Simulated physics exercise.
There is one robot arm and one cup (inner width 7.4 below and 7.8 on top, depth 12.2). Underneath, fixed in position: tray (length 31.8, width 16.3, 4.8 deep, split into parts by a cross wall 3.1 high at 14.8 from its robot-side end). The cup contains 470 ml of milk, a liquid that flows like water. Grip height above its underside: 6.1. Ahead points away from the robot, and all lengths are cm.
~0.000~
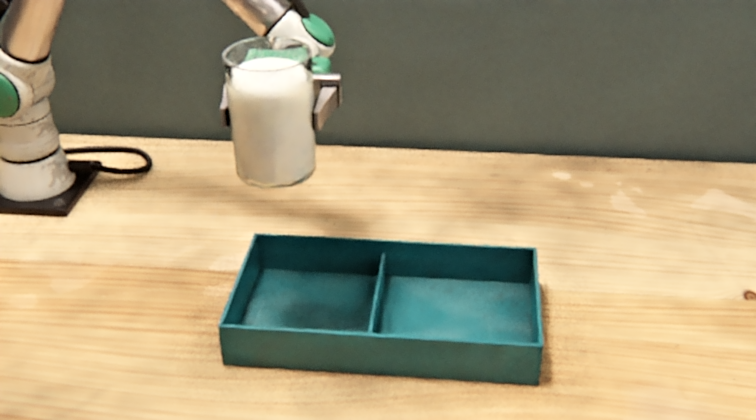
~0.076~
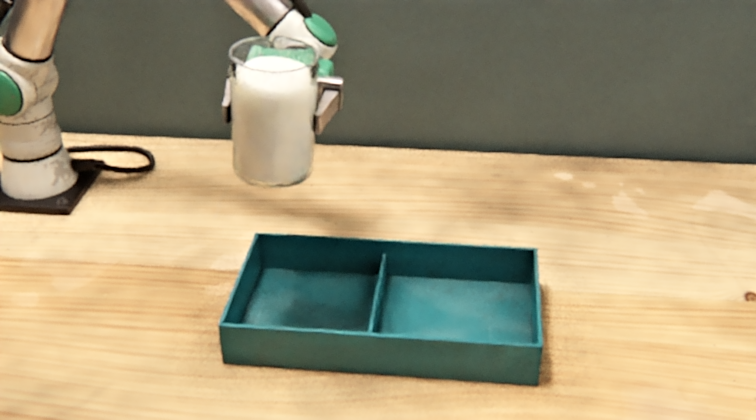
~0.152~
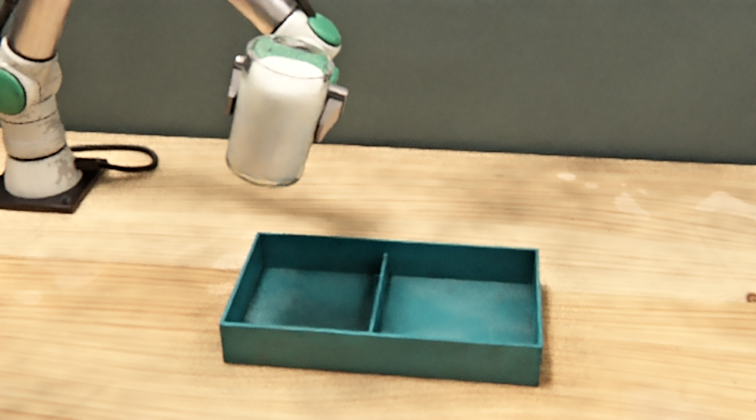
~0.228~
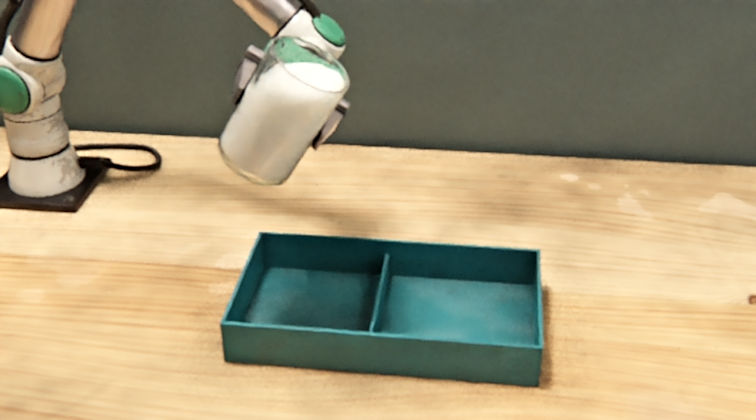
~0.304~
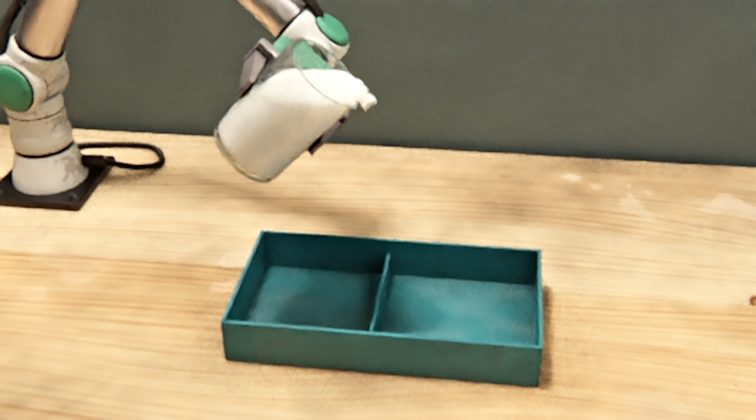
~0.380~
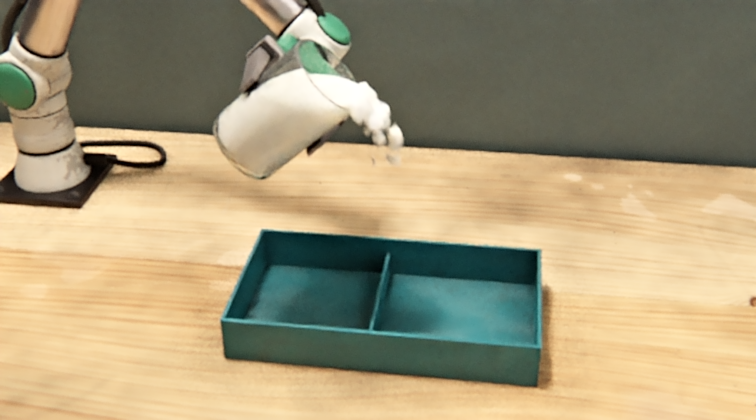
Above a wooden table with a divided teal tray, a robot arm holds a clear cup of milk upright, then tilts it steadily to the right until white liquid pours over the rim into the air above the tray.
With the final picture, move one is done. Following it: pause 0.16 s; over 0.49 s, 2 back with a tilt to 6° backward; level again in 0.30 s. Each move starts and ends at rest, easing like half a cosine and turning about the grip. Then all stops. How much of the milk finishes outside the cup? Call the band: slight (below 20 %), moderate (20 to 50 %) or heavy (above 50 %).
Slight.
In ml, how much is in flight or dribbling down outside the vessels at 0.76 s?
15 ml.
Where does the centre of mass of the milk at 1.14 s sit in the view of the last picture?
Around (292, 147).
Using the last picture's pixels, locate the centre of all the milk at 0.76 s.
The centre is around (297, 142) in the last picture.
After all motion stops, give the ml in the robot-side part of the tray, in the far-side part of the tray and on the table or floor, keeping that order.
The amounts come to around 5, 50 and 5 ml respectively.
After 0.76 s, tilted 25° forward, liquid up to 29 above the table; 410 ml in the cup, 45 ml in the far-side part, 15 ml in the air or running down outside.
After 1.14 s, tilted 4° backward, liquid up to 28 above the table; 410 ml in the cup, 50 ml in the far-side part, 5 ml in the robot-side part.
After 1.53 s, level, liquid up to 29 above the table; 410 ml in the cup, 50 ml in the far-side part, 5 ml on the table or floor, 5 ml in the robot-side part.
After 2.33 s, level, liquid up to 29 above the table; 410 ml in the cup, 50 ml in the far-side part, 5 ml on the table or floor, 5 ml in the robot-side part.
At rest, 410 ml in the cup, 50 ml in the far-side part, 5 ml on the table or floor, 5 ml in the robot-side part. That is 12 % outside the cup.
